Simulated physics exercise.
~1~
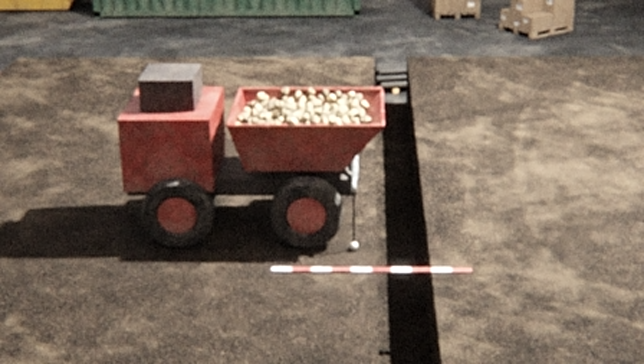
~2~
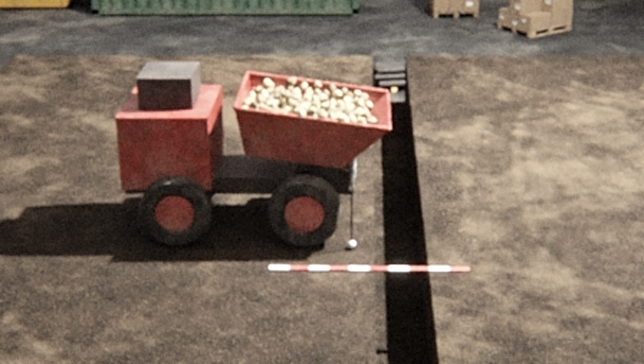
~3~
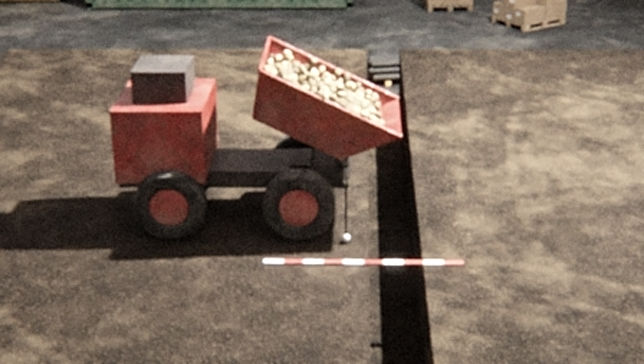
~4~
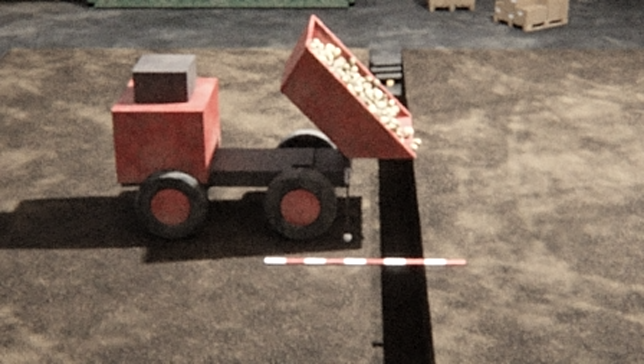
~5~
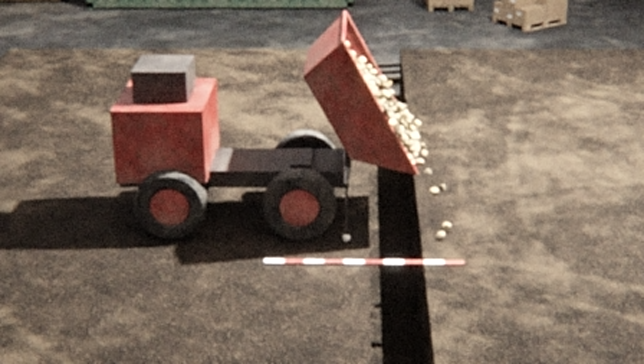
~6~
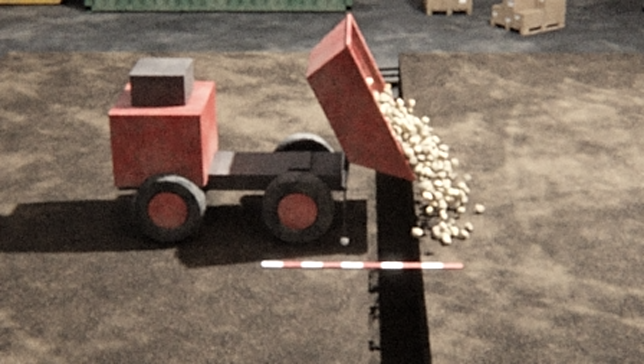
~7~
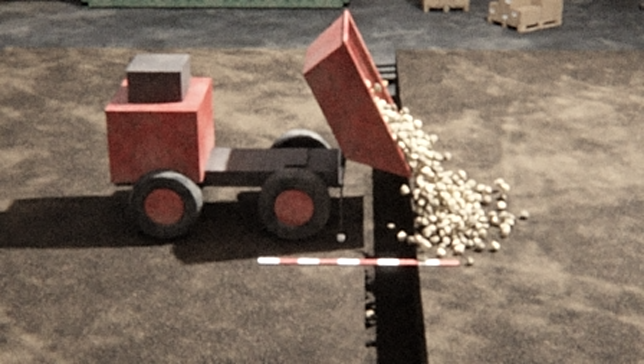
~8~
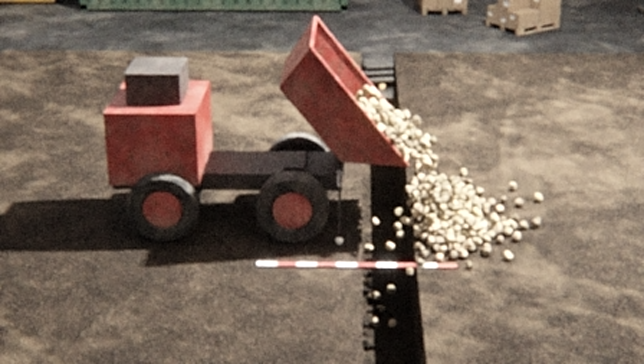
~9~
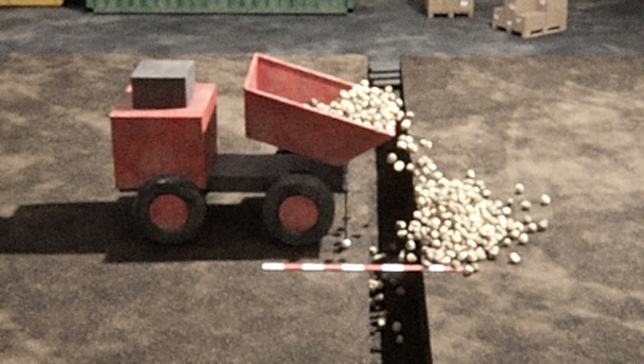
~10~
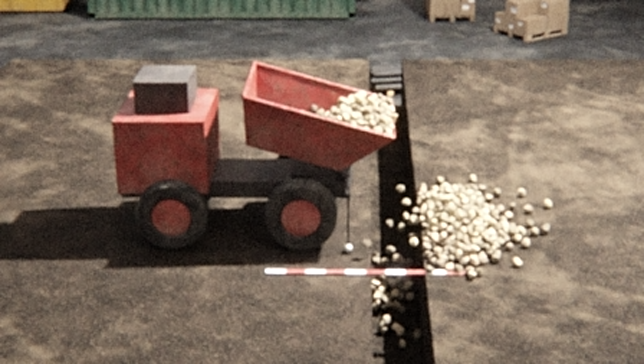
Red dumper tipping pale stones across a dark trench, some dropping in, then lowering its skip partway with many stones still inside.
